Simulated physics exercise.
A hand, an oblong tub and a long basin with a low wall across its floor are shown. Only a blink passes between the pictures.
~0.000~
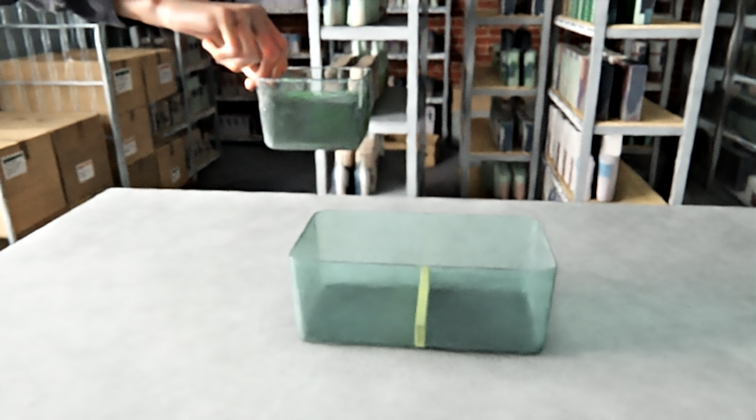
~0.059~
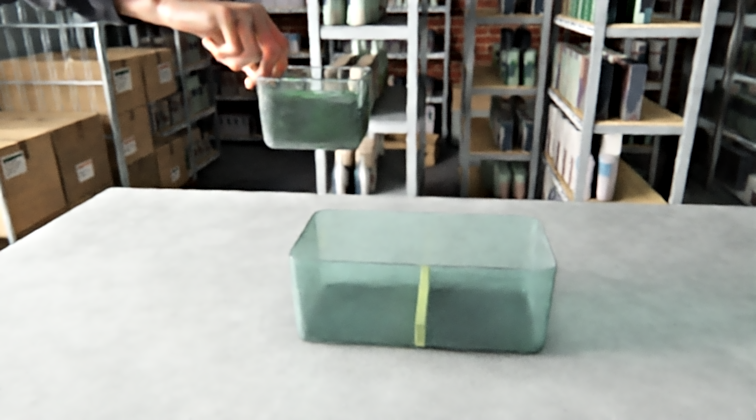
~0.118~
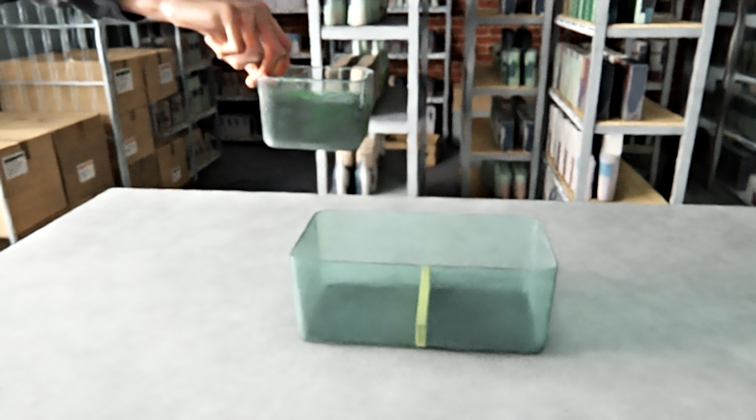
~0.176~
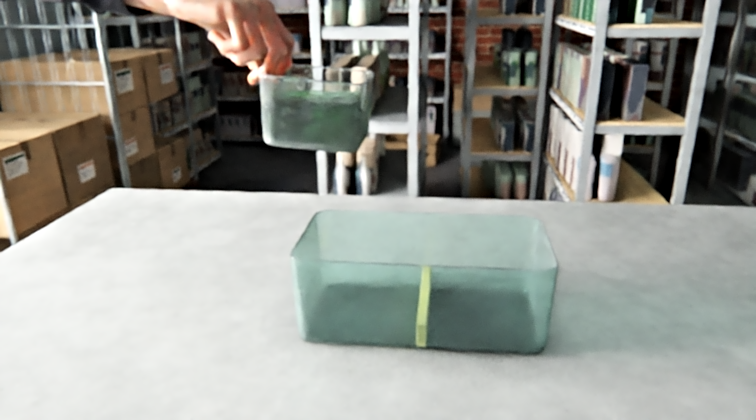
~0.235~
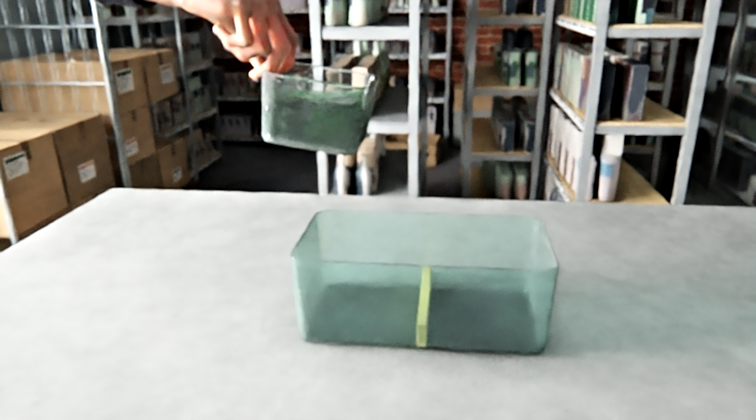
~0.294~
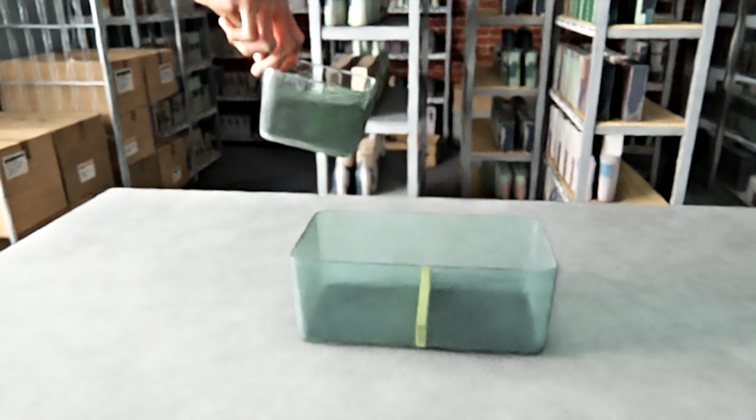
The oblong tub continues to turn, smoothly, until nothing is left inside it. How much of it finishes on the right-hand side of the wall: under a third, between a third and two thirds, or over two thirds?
Well, the amount right of the wall reaches a third without passing two thirds.
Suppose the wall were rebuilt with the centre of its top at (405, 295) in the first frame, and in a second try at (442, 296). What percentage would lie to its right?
Try 1: Some 70 %; try 2: 20 %.
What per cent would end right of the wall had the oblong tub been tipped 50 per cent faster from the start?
Near 50 %.
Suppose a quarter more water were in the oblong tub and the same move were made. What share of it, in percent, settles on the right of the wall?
Near 60 %.
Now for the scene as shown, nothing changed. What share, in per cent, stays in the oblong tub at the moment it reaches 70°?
About 60 %.
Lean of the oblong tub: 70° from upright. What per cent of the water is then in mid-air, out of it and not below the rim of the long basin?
Airborne share: Approx. 30 %.
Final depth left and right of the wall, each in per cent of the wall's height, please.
Levels: Left around 30 per cent, right around 40 per cent.
Then, 0.76 s in, the tilt is 70° and 62 per cent is still to pour, 5 is left of the wall and 2 right of it.
Then, 1.10 s in, the tilt is 108° and 9 per cent is still to pour, 24 is left of the wall and 54 right of it.
Then, 1.46 s in, the tilt is 117° and 0 per cent is still to pour, 43 is left of the wall and 56 right of it.
Then, 1.85 s in, the tilt is 117° and 0 per cent is still to pour, 43 is left of the wall and 56 right of it.
Finally, 43 per cent lies left of the wall, 56 right of it and 1 outside.
